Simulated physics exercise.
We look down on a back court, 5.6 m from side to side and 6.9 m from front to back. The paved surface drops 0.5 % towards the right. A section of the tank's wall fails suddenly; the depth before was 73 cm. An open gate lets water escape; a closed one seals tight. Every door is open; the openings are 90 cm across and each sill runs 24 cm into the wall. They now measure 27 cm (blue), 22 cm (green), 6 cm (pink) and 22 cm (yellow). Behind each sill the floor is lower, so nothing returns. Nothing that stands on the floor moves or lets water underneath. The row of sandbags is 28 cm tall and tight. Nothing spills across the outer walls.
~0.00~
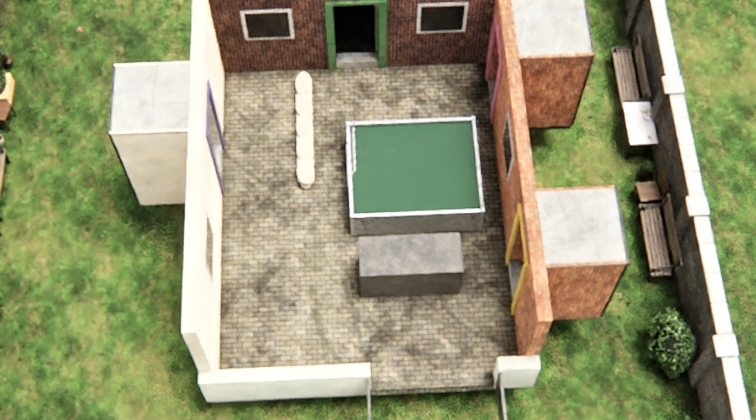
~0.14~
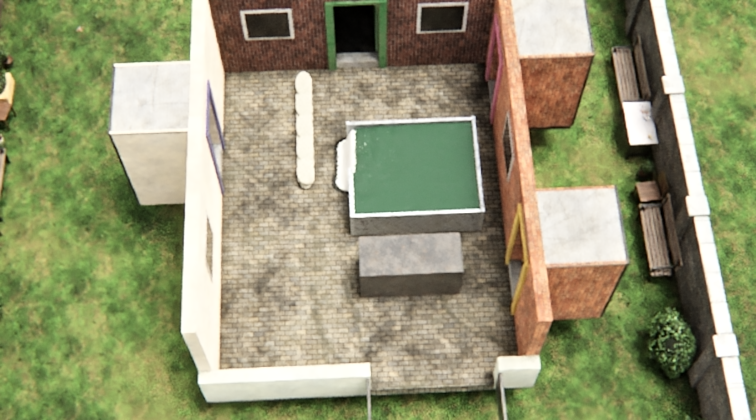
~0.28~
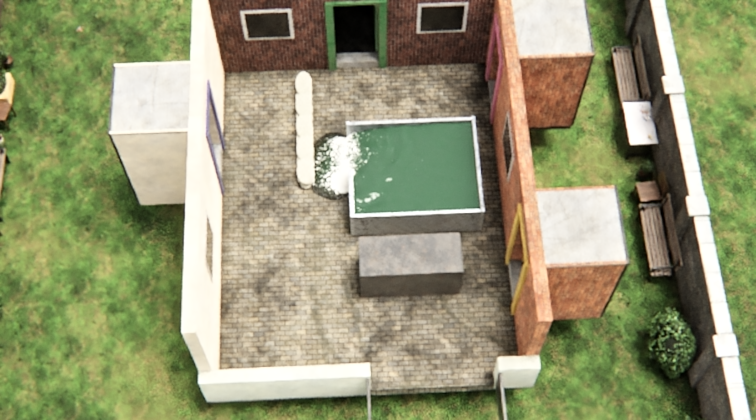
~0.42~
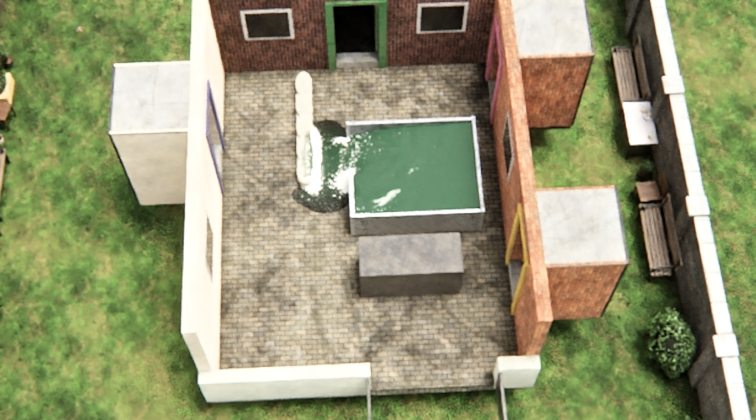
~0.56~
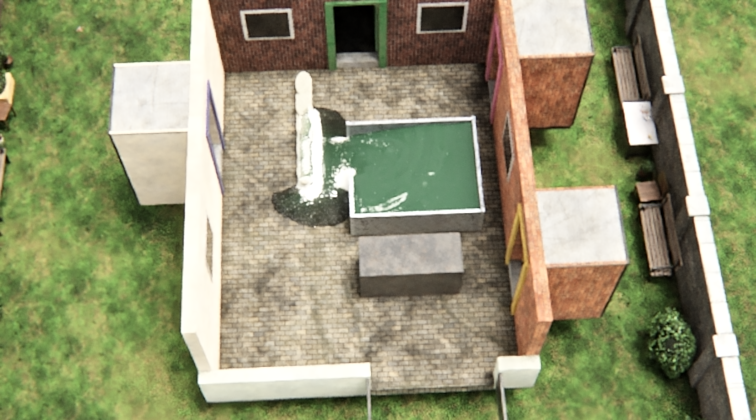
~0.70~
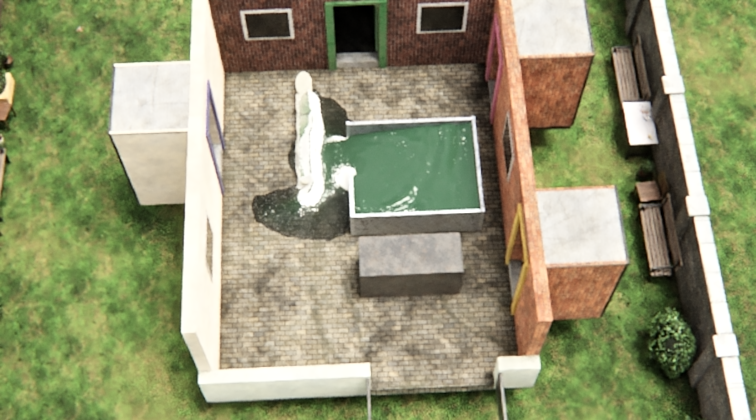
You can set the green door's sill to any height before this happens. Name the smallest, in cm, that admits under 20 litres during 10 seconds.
Close to 23 cm is just enough.
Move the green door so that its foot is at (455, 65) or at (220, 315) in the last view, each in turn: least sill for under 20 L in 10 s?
About 8.5 and 8.5 cm.
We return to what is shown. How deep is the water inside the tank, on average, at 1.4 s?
About 55 cm.
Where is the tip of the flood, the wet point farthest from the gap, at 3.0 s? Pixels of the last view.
At about (219, 384).
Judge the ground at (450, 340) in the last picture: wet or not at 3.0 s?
It is not reached.
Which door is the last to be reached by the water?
The yellow one.
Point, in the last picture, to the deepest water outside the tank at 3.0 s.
Near (320, 167).
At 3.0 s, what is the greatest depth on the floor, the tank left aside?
Roughly 38 cm.
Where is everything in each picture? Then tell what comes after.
The first picture shows the tank at (414, 168) is whole and still, 73 cm deep; the green door at (357, 40) is dry.
In the second picture, water pours out at (351, 161) and has run 0.3 m, to (336, 184); about 9 cm deep outside, 73 cm at the back.
In the third picture, the front is at (315, 185), 0.7 m from the gap at (351, 161); 0.9 m2 of floor is wet, 73 cm left at the back.
In the fourth picture, the gap is at (351, 162), the front 1.1 m out at (297, 196); the back of the tank holds 73 cm.
In the fifth picture, water pours out at (351, 162) and has run 1.5 m, to (276, 200); about 7 cm deep outside, 73 cm at the back.
In the sixth picture, the gap is at (351, 161), the front 1.9 m out at (261, 219); the back of the tank holds 72 cm; the green door at (357, 40), 2.4 m from the gap, is still 1.1 m from the nearest water.
After 1.4 s water covers 35 % of the floor, deepest (54 cm) near (320, 167); 21 cm at the green door, 0 litres in over its 22 cm sill.
After 3.0 s water covers 70 % of the floor, deepest (38 cm) near (320, 167); 24 cm at the green door, 18 litres in over its 22 cm sill.
After 10.0 s water covers 95 % of the floor, deepest (16 cm) near (513, 307); 11 cm at the green door, 26 litres in over its 22 cm sill.
At the green door as built, the water arrived by 1.2 s and peaked near 26 cm at 2.2 s.
With a sill of 18.5 cm, 58 litres would have come in within the 10 s; with 25 cm, 11 litres. So under 20 litres takes about 23 cm.
